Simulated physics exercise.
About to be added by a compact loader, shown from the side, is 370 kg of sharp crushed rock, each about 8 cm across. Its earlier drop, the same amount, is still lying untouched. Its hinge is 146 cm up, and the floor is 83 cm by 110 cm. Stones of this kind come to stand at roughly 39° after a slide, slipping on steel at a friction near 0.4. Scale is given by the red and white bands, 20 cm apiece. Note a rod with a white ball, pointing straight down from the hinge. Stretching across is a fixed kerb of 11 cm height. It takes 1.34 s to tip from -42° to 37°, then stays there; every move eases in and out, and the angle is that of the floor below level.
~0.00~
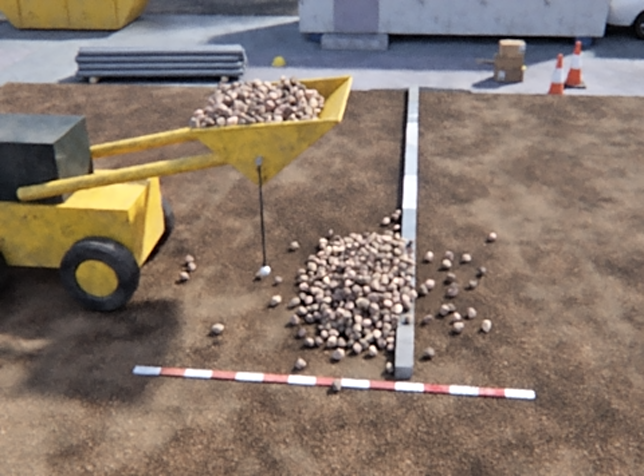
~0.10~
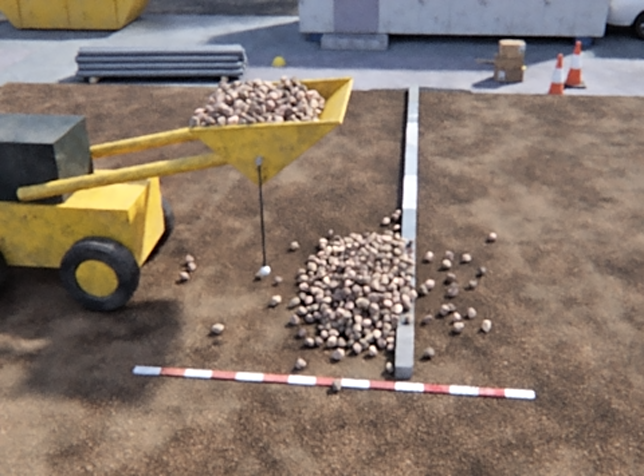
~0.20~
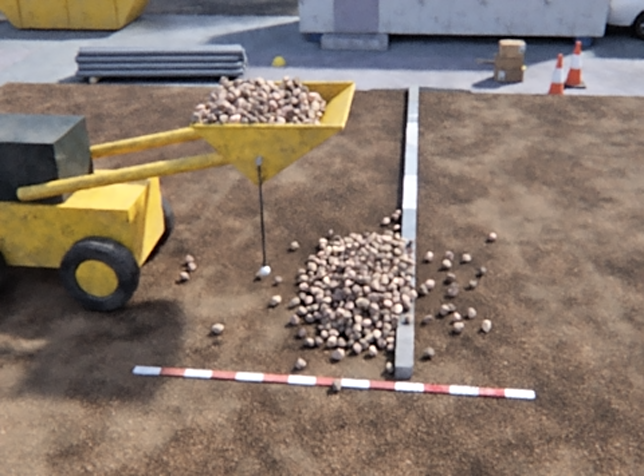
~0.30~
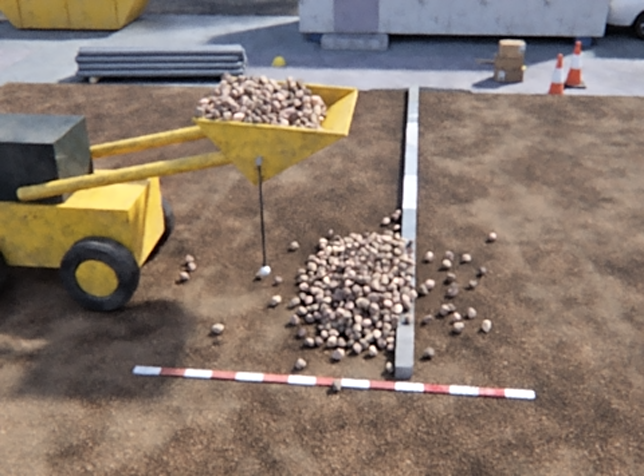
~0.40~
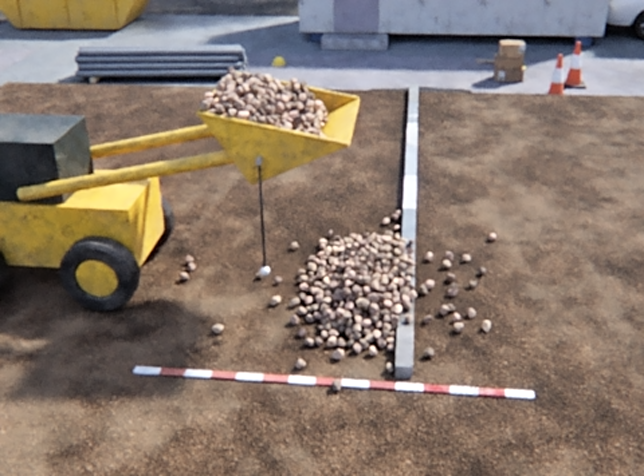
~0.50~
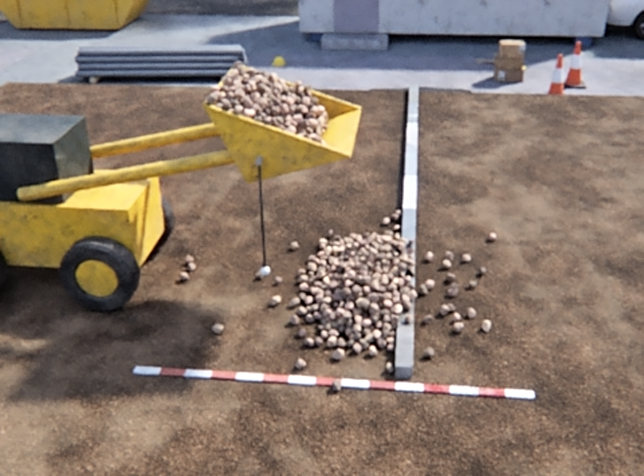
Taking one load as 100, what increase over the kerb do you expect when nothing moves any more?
31 out of 100.
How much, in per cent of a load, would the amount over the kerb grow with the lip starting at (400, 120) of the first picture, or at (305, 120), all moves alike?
About 90 per cent from the first spot and 5 per cent from the second.
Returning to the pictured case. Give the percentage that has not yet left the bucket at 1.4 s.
Some 55 percent, roughly.
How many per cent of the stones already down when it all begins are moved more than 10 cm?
Close to 5 per cent.
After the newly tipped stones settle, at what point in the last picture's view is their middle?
Roughly pixel (383, 273) in the last view.
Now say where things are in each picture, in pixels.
The bucket is at -42°, its lip at (339, 120); the top of the load is at (268, 89). The earlier load is highest near (365, 267), 29 cm above ground level, 97 % on this side of the kerb, 3 % over the kerb, in the first picture.
The bucket is at -41°, its lip at (340, 122); the top of the load is at (258, 88); the stones move at 0.1 m/s on average, in the second picture.
The bucket is at -37°, its lip at (343, 127); the top of the load is at (247, 87); the stones move at 0.2 m/s on average, in the third picture.
The bucket is at -32°, its lip at (346, 135); the top of the load is at (240, 86); the stones move at 0.3 m/s on average, in the fourth picture.
Lip at (348, 145), floor tilted -25°, highest stones at (233, 79); the stones move at 0.3 m/s on average, in the fifth picture.
Lip at (350, 156), floor tilted -17°, highest stones at (237, 74); the stones move at 0.4 m/s on average, in the sixth picture.
After 1.0 s the floor is at 25°; in per cent of one load, 99 in the bucket, 98 on this side of the kerb, 3 over the kerb; the foremost stones are at (474, 289).
After 1.4 s the floor is at 37°; in per cent of one load, 54 in the bucket, 143 on this side of the kerb, 3 over the kerb; the foremost stones are at (474, 289).
After 1.8 s the floor is at 37°; in per cent of one load, 16 in the bucket, 173 on this side of the kerb, 12 over the kerb; the foremost stones are at (477, 279).
After 4.4 s the floor is at 37°; in per cent of one load, 0 in the bucket, 166 on this side of the kerb, 35 over the kerb; the foremost stones are at (506, 272). Net gain over the kerb, 31.
